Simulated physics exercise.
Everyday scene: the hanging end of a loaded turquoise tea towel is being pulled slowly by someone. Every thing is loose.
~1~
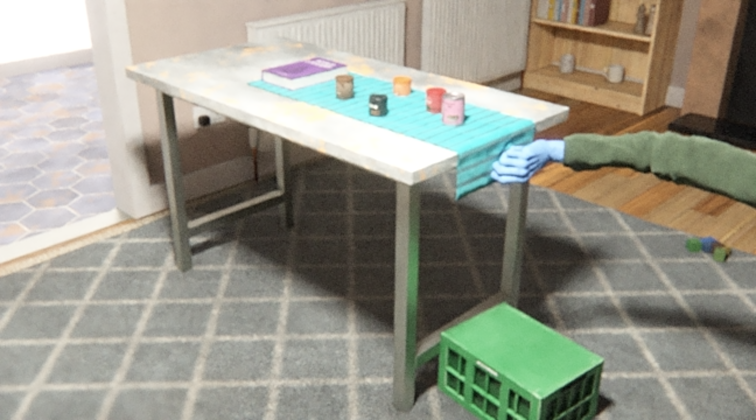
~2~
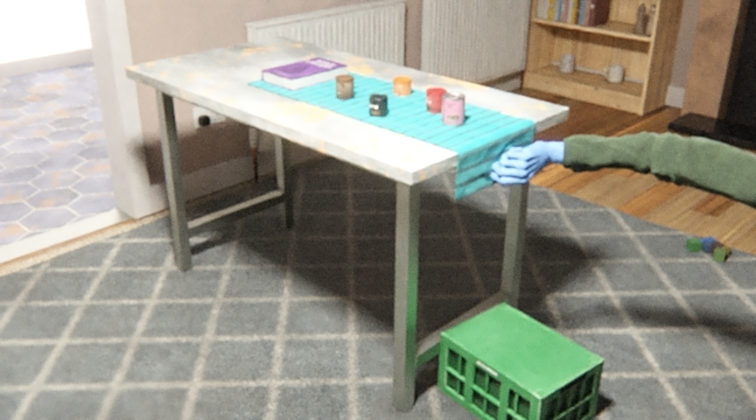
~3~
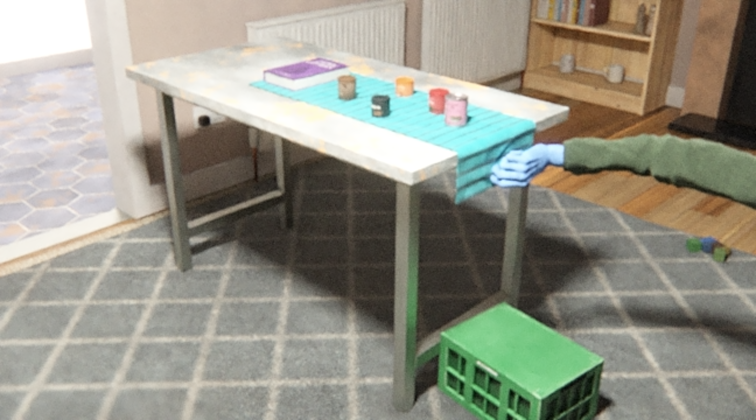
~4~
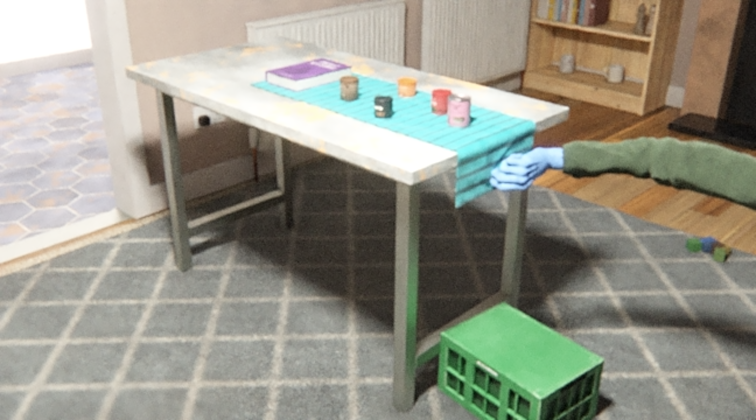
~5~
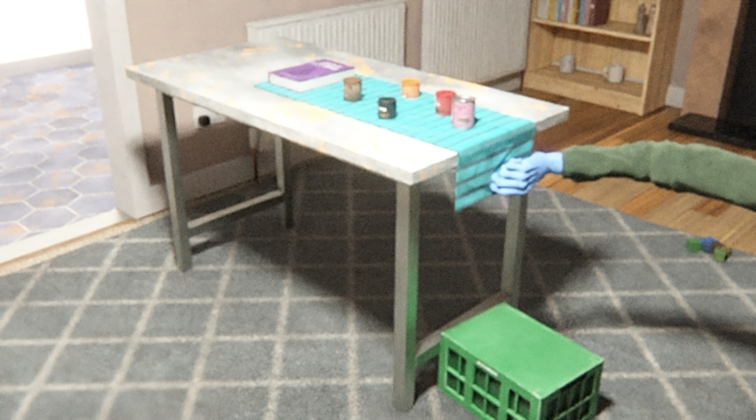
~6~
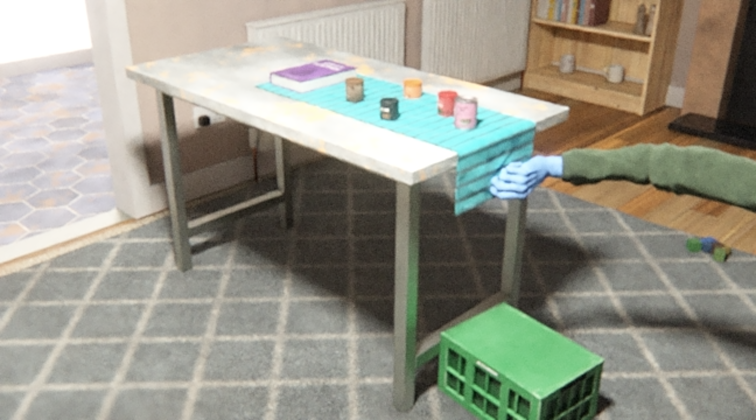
Living room, a blue-gloved hand slowly pulling a turquoise cloth down over a table's end, small pots and pink can shifting slightly right.
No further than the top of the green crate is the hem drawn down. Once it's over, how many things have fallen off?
Four things come off.
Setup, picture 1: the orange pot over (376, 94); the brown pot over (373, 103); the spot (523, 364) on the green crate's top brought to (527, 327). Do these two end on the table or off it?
The orange pot ends up still on top and the brown pot ends up still on top.
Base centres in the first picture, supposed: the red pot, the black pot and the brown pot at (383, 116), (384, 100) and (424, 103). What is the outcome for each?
Red pot: Off; black pot: Off; brown pot: Off.
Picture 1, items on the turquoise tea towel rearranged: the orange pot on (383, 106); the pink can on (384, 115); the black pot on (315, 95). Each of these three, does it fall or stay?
Orange pot - leaves the top, pink can - leaves the top, black pot - stays aboard.
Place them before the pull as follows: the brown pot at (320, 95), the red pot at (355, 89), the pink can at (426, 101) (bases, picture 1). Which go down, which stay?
Outcome: Brown pot keeps its perch; red pot keeps its perch; pink can is gone.
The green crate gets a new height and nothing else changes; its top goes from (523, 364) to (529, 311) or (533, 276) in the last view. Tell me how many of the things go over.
We'd get 2 in the first case and 1 in the second.
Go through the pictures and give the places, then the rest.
In the first frame, hem (456, 201); pink can (454, 95); red pot (436, 90); black pot (378, 96); orange pot (402, 78); brown pot (345, 77); top of the crate (523, 364).
In the second frame, hem (455, 201); pink can (454, 95).
In the third frame, hem (456, 204); red pot (439, 91).
In the fourth frame, hem (456, 208); black pot (383, 98); top of the crate (523, 364).
In the fifth frame, hem (455, 213); orange pot (411, 81).
In the sixth frame, hem (455, 216); pink can (467, 99); red pot (448, 93); black pot (389, 100); orange pot (413, 81); brown pot (354, 80).
Soon after, hem near (492, 250); pink can gone.
Then, hem near (490, 307); pink can, red pot and black pot gone.
At rest, hem on the crate; pink can, red pot, black pot and orange pot gone. The table loses four.
